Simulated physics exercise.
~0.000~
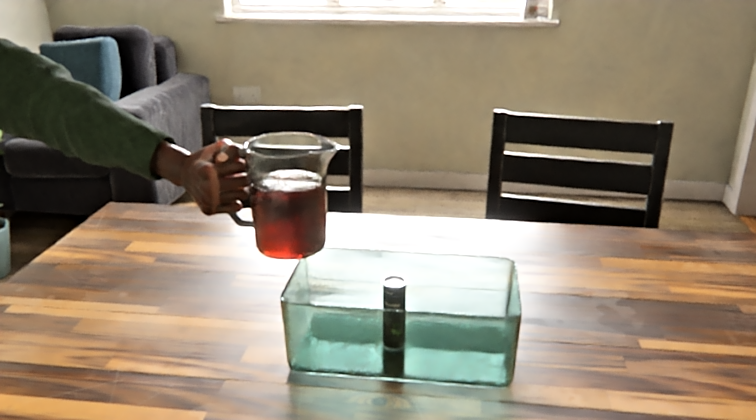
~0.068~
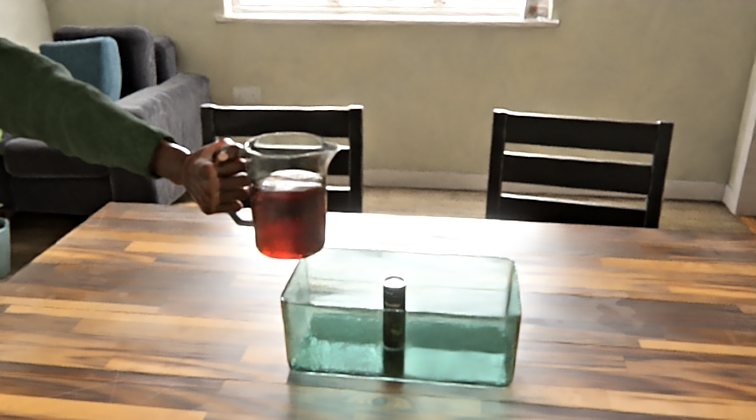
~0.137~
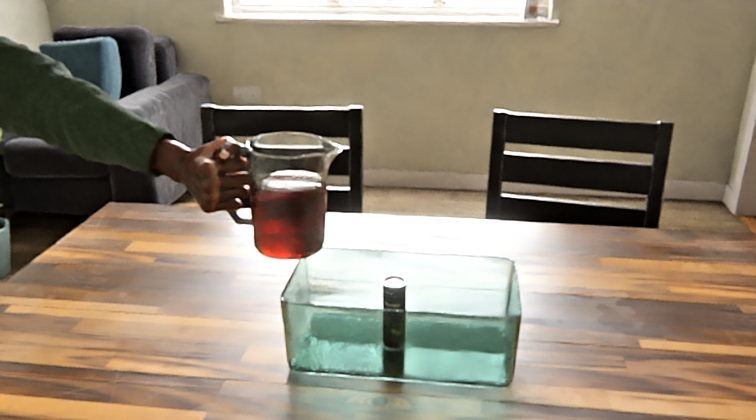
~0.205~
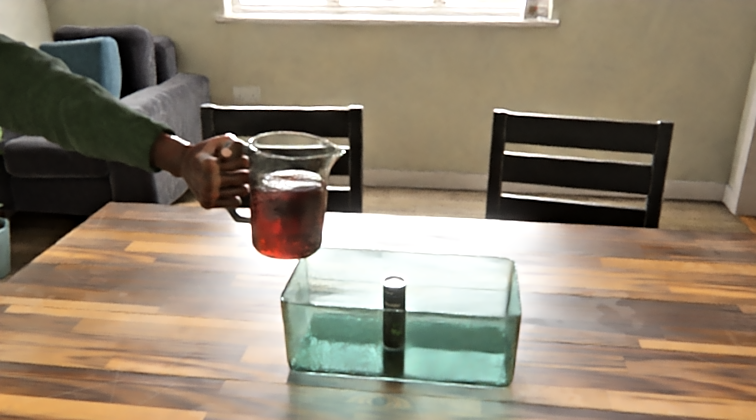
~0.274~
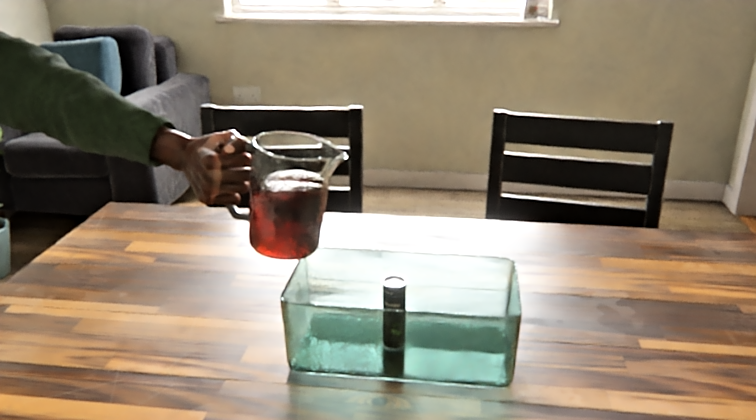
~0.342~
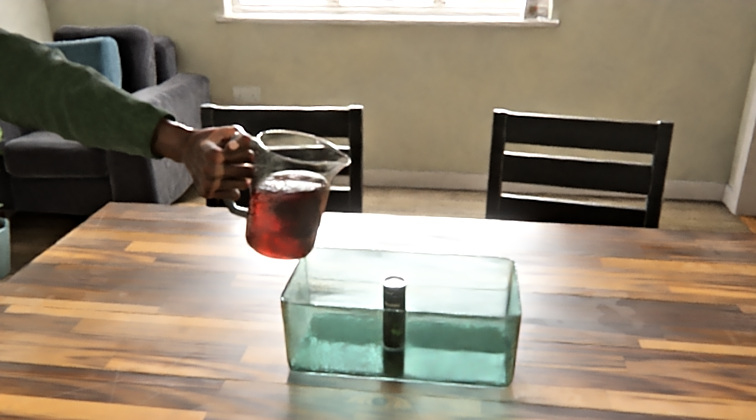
At a wooden dining table, a hand held a glass pitcher of reddish tea above an empty oblong glass basin with a small tin in it, then slowly tilted the pitcher slightly rightward.
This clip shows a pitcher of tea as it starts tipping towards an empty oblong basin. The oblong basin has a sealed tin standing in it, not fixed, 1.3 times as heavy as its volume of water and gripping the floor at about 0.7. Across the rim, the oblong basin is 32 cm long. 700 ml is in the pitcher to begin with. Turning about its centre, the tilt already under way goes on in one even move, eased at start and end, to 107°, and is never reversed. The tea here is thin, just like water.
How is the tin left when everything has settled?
The tin is lying toppled.
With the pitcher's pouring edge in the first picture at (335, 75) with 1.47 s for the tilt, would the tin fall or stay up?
Then the tin remains standing.
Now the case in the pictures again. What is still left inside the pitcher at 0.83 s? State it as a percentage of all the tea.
Some 96 % of it is still there.
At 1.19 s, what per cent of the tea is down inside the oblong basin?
42 per cent or thereabouts.
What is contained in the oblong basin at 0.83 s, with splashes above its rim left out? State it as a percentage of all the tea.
About 0%.
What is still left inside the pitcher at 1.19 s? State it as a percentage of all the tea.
42 %.
After 0.83 s the tilt is 64° and 96 per cent is still to pour; the tin stands where it began.
After 1.19 s the tilt is 98° and 43 per cent is still to pour; the tin stands where it began.
After 1.56 s the tilt is 107° and 3 per cent is still to pour; the tin lies on its side.
After 1.97 s the tilt is 107° and 0 per cent is still to pour; the tin lies on its side.
In the end the tin lies on its side.
